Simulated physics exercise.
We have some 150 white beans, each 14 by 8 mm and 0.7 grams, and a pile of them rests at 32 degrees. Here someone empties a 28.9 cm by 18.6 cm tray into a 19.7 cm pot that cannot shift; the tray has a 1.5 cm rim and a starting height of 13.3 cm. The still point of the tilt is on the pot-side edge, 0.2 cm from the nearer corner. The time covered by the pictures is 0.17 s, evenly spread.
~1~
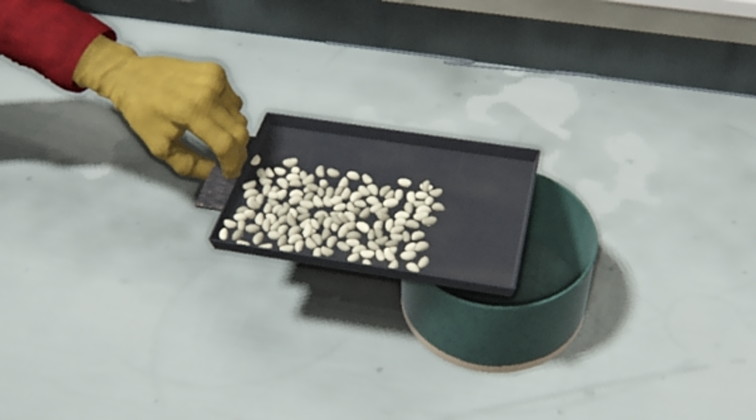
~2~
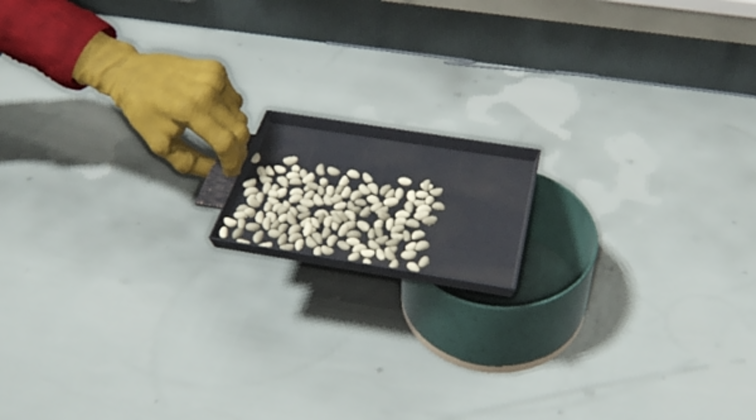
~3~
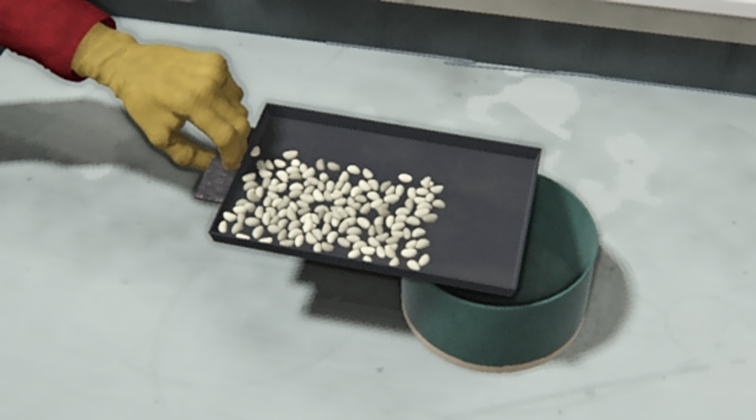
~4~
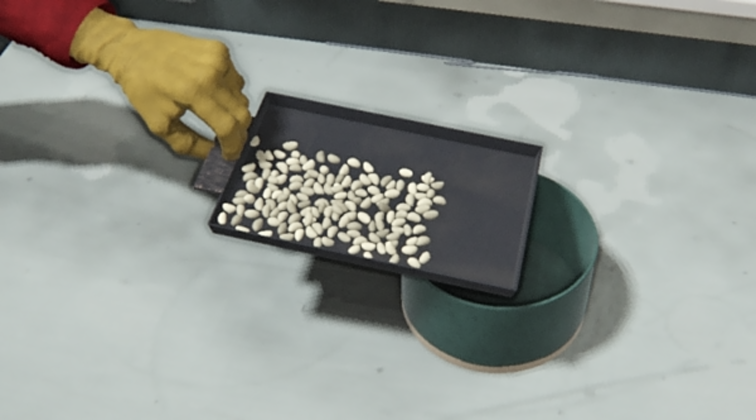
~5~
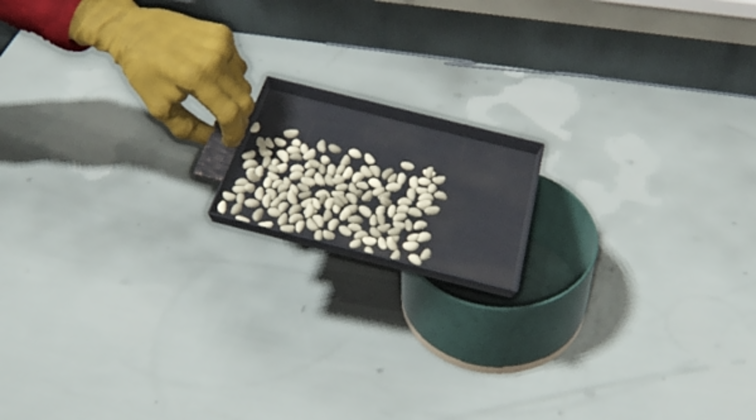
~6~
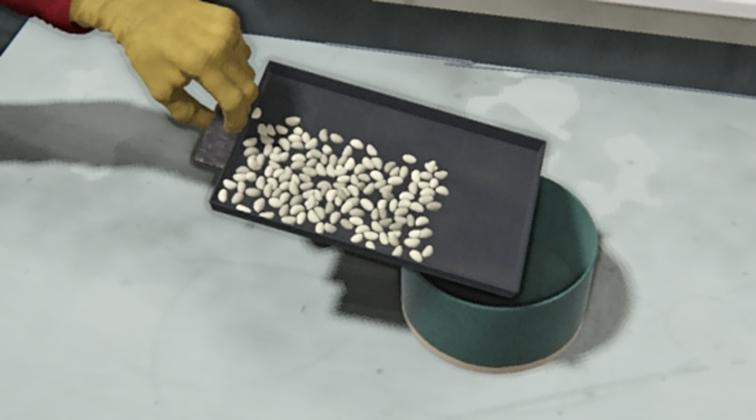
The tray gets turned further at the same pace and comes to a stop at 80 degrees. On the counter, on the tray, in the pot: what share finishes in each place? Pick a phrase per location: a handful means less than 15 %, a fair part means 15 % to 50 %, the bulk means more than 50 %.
Counter: The bulk, left on the tray: A handful, pot: A handful.
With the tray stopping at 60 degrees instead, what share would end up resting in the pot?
Roughly 5 %.
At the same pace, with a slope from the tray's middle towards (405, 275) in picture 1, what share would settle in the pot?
Estimate: Some 0 per cent.
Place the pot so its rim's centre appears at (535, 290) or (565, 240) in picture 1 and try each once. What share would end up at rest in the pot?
Near 90 and 20 percent, one try each.
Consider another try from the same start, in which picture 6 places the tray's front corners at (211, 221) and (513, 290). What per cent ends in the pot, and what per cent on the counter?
Final per cent - pot 0, counter 95.
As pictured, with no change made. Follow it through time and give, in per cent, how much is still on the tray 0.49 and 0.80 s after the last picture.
In order, near 90 and near 10.
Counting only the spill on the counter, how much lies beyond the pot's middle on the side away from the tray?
Roughly 100 percent of the spill.
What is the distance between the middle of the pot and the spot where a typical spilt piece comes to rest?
About 24 cm from the centre.
Then, 0.29 s after the last picture, tilt 46 degrees; the tray holds 100 %, the pot 0 %.
Then, 0.49 s after the last picture, tilt 69 degrees; the tray holds 90 %, the pot 0 %.
Then, 0.80 s after the last picture, tilt 80 degrees; the tray holds 10 %, the pot 0 %.
In the end, counter 95 %, tray 5 %, pot 0 %.
